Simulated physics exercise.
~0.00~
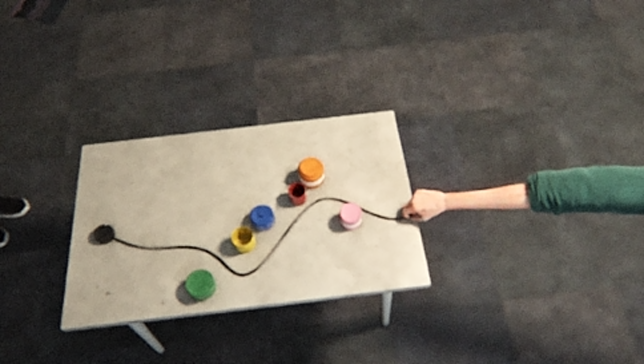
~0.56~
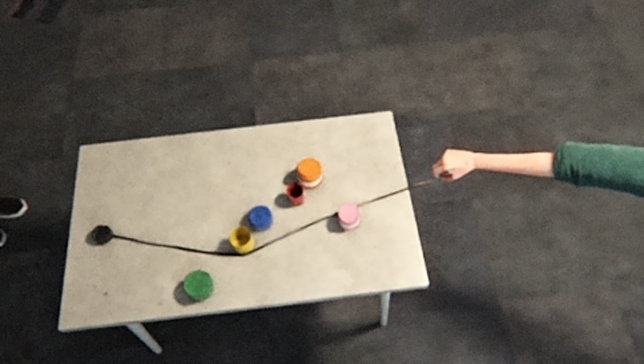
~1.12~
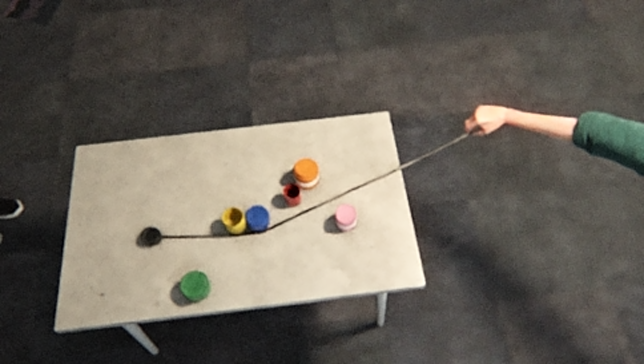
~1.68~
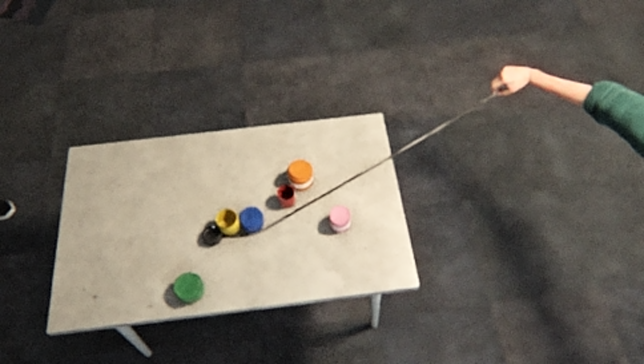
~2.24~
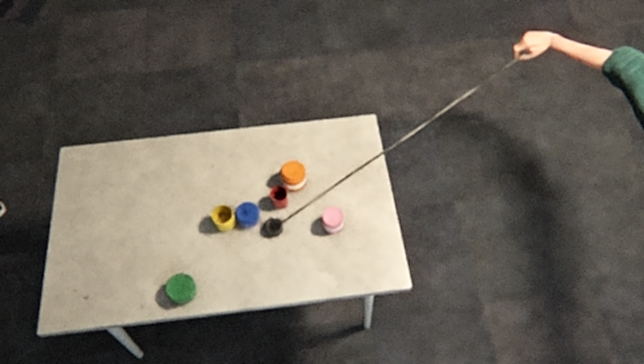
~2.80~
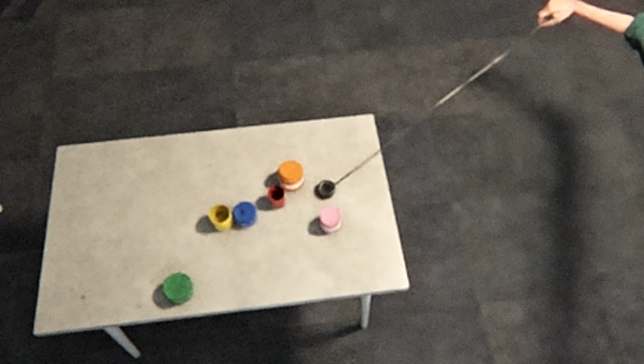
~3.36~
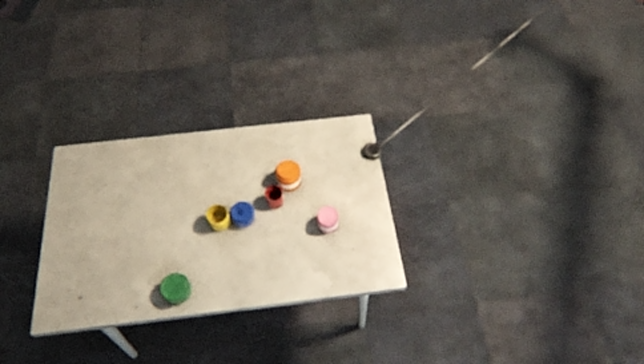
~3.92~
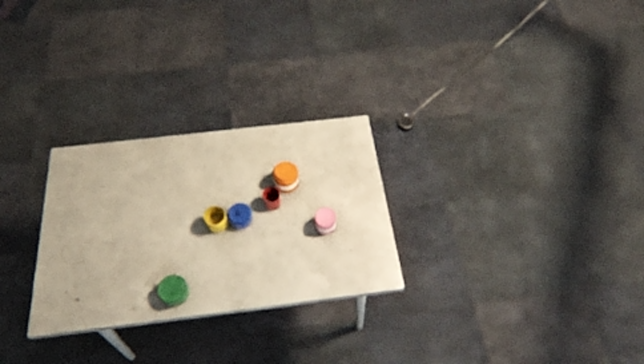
The footage shows a hand pulling a slack black cord rightward across a pale table of colourful small containers; the cord tightens, nudging the yellow cup upward, and drags a round black piece past the containers until it leaves the table and hangs beyond the right edge.
